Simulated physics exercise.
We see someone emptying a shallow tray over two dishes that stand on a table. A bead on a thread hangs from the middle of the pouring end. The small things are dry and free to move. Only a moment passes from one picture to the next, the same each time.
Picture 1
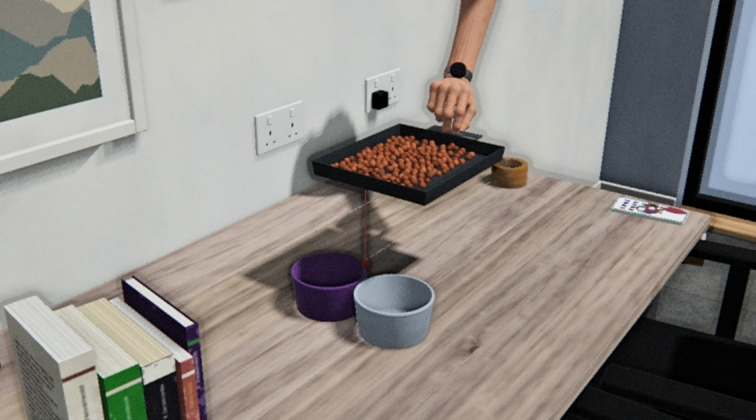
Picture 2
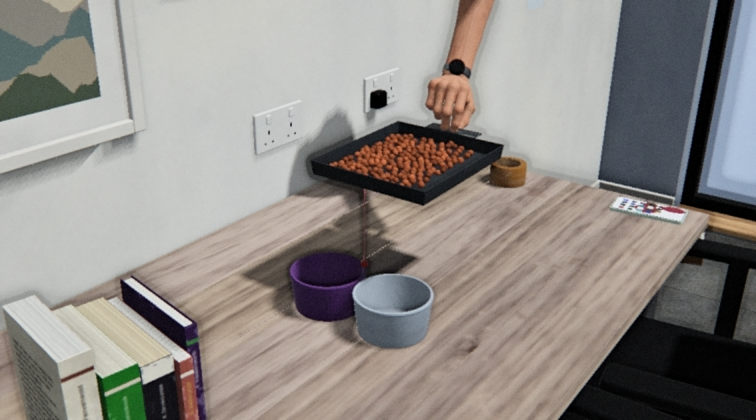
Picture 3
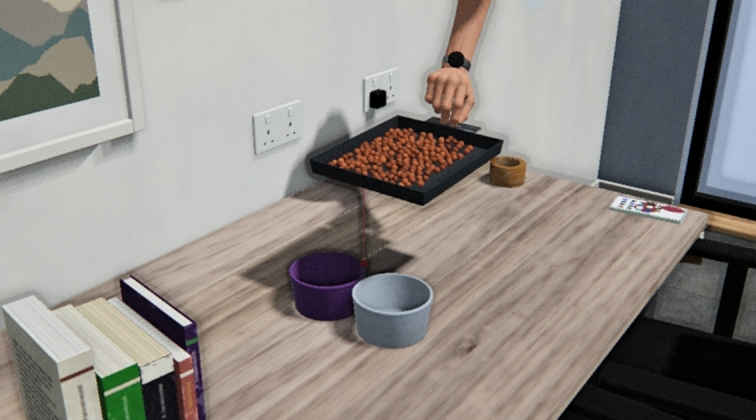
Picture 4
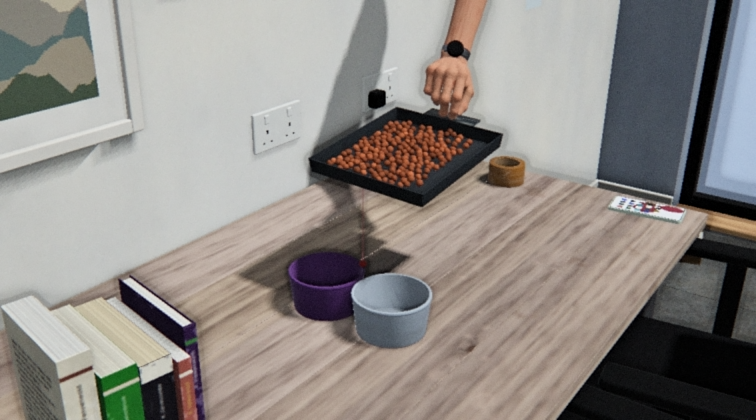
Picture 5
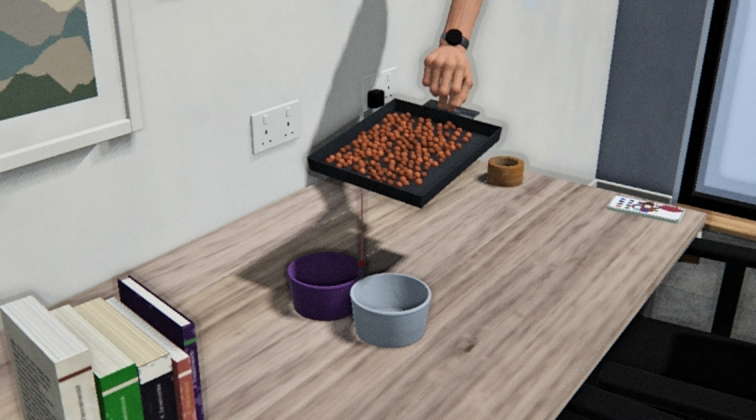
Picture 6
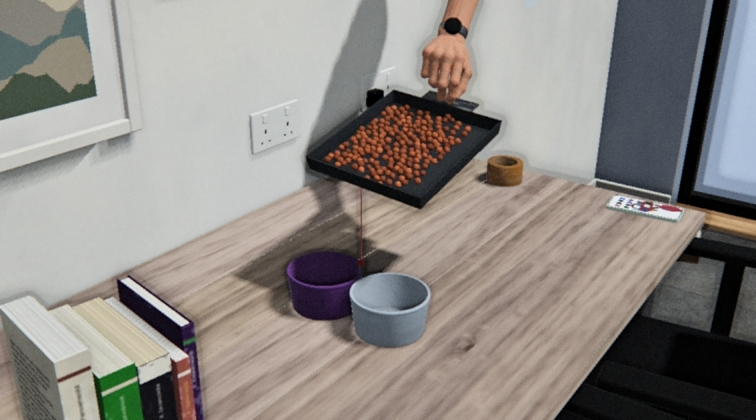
A hand wearing a dark watch slowly tilting a black tray of clay pellets above purple and grey dishes on a table.
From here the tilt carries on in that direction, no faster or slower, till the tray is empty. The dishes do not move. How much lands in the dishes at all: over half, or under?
Caught overall: The larger part.
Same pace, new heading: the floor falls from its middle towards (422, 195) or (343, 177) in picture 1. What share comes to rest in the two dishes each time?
First some 70, then 80 per cent.
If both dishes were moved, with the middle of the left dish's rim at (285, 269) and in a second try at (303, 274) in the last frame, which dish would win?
One: Right. Two: The right one.
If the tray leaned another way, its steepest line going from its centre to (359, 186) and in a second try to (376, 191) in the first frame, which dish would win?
The first try: The left-hand dish. The second: The right one.
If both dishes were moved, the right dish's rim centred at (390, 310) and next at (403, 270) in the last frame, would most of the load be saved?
First the larger part, then below a half.
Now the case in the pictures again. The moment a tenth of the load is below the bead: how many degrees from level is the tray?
At some 105 degrees.
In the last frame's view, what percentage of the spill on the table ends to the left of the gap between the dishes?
Some 70 per cent.
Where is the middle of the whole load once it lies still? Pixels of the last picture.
Around (385, 327).
Soon after the last picture, tray tipped steeply; all on the tray.
A little later, tray tipped right over; nearly all on the tray; a stray few in the right dish; a stray few outside both; a stray few in the air.
Later still, tray tipped past a quarter turn; most in the right dish; a stray few in the left dish; about a quarter outside both.
At rest, tray tipped past a quarter turn; most in the right dish; a stray few in the left dish; about a quarter outside both.
